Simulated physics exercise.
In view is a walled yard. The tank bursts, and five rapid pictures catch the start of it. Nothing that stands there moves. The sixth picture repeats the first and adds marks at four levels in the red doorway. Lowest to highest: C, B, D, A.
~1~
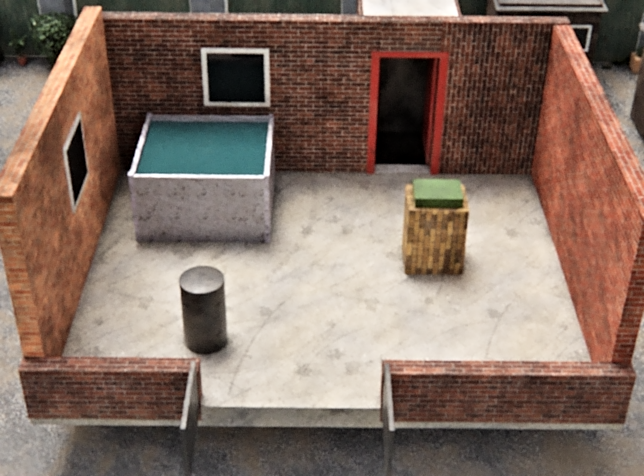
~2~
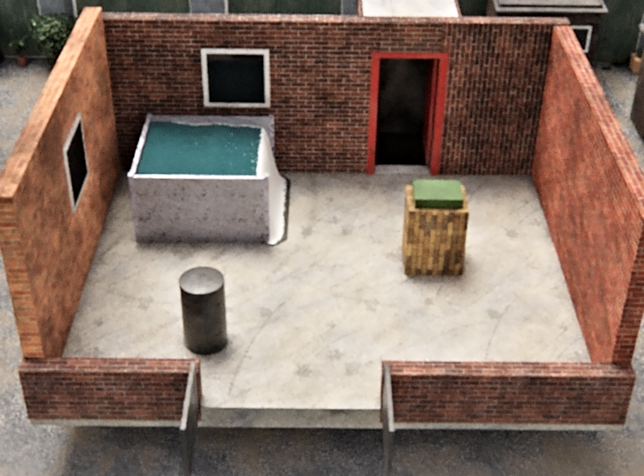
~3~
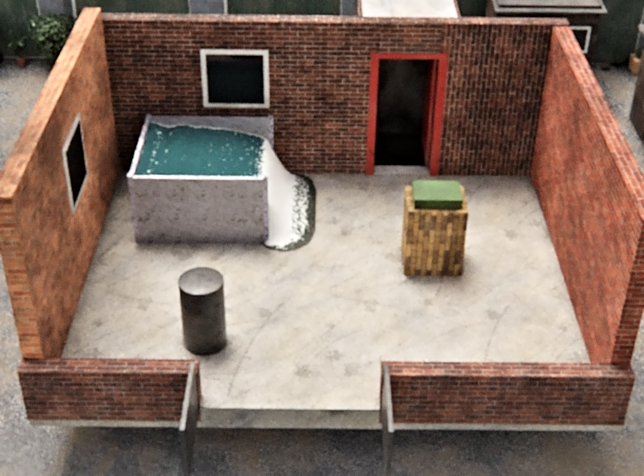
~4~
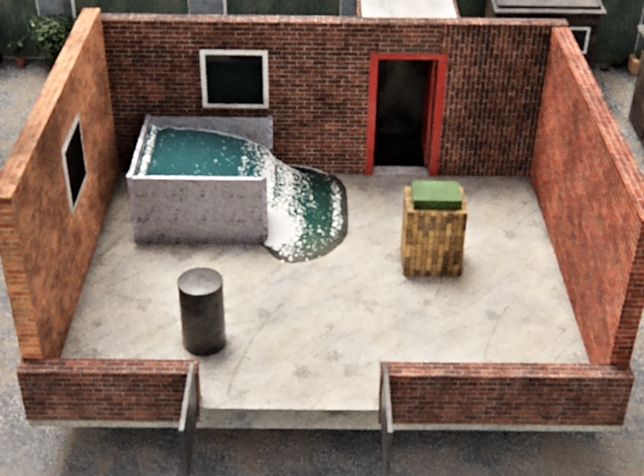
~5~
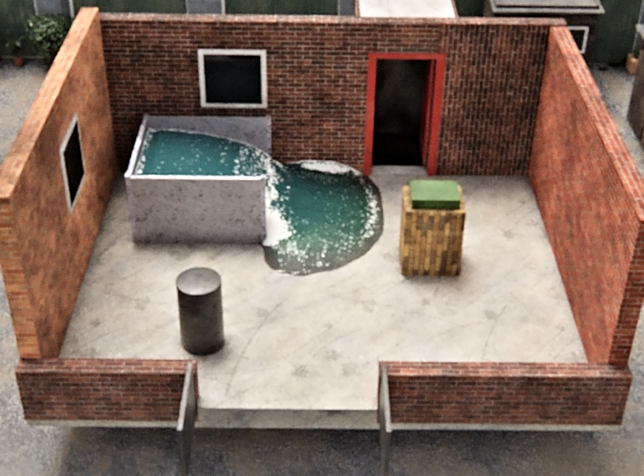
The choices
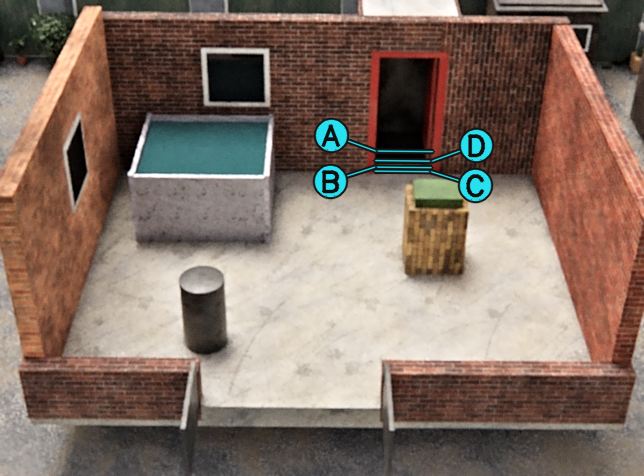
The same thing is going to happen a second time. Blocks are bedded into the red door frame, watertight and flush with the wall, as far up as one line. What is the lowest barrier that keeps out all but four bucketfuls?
The answer is line D.
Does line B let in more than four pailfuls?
Yes, that goes wrong.
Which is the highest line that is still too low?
That is line B.
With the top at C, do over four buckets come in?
Yes, it does.
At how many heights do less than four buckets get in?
Two of the four.
On the marked copy, A at (404, 151); B at (403, 167); C at (402, 171); D at (403, 160); from the bottom up C, B, D, A.
With A, nothing gets over.
With B, about 8 bucketfuls get in.
With C, dozens of bucketfuls pour in.
With D, a splash gets over, under a bucket.
